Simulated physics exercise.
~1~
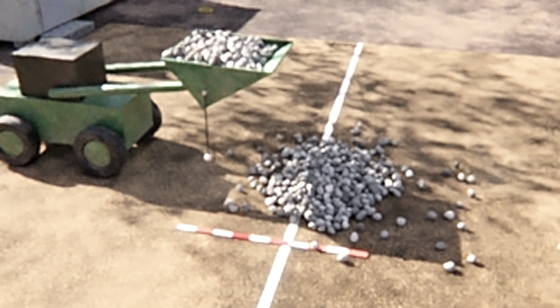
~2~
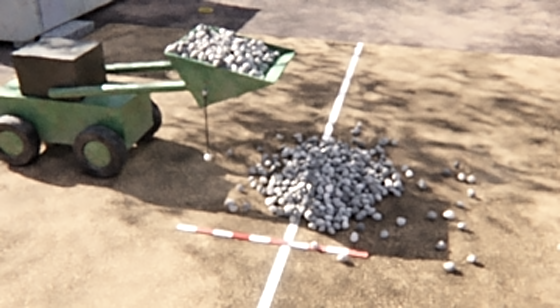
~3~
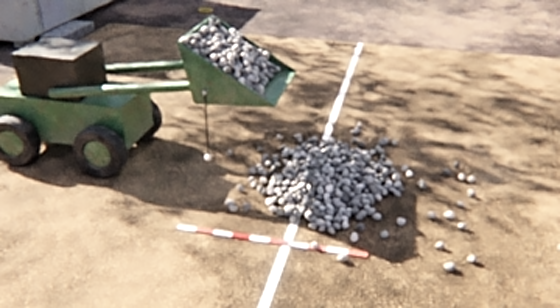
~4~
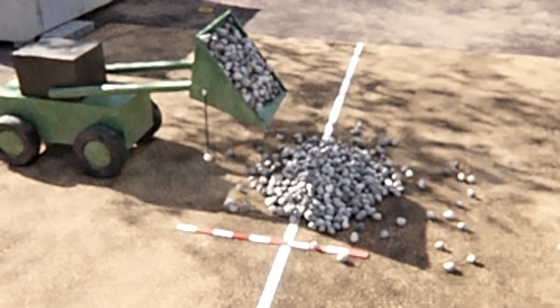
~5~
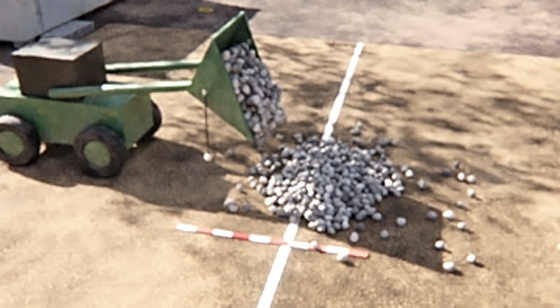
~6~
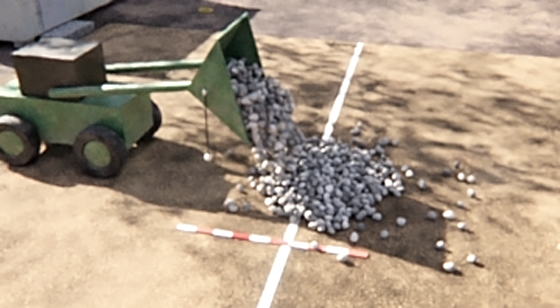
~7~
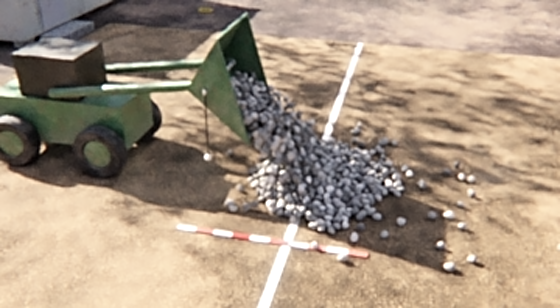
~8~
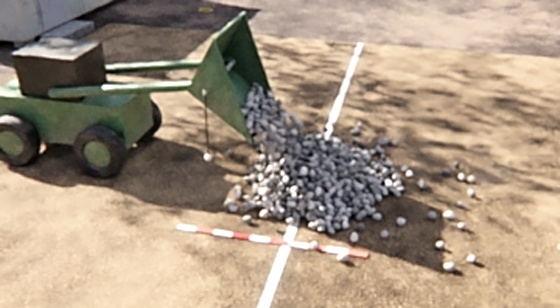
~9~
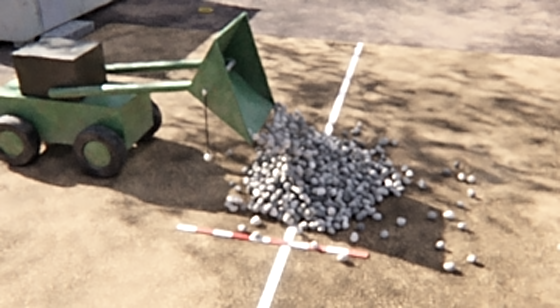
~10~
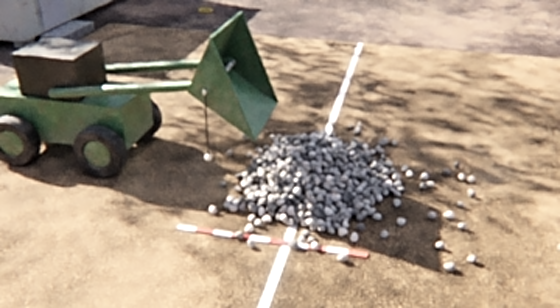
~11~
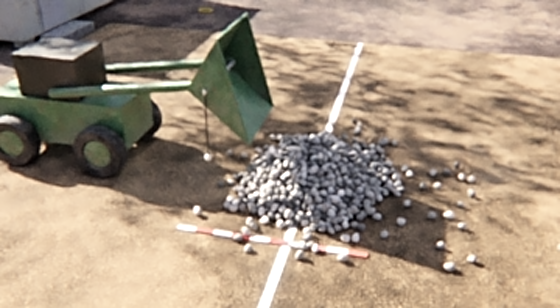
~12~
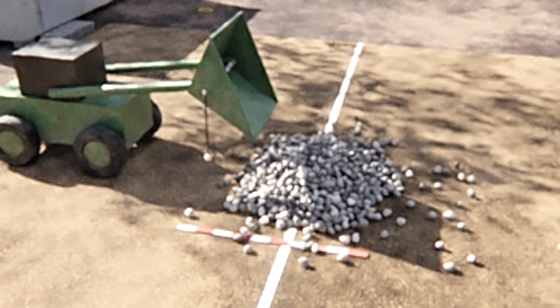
A green loader tips its bucket forward, emptying grey stones onto the pile beside it.
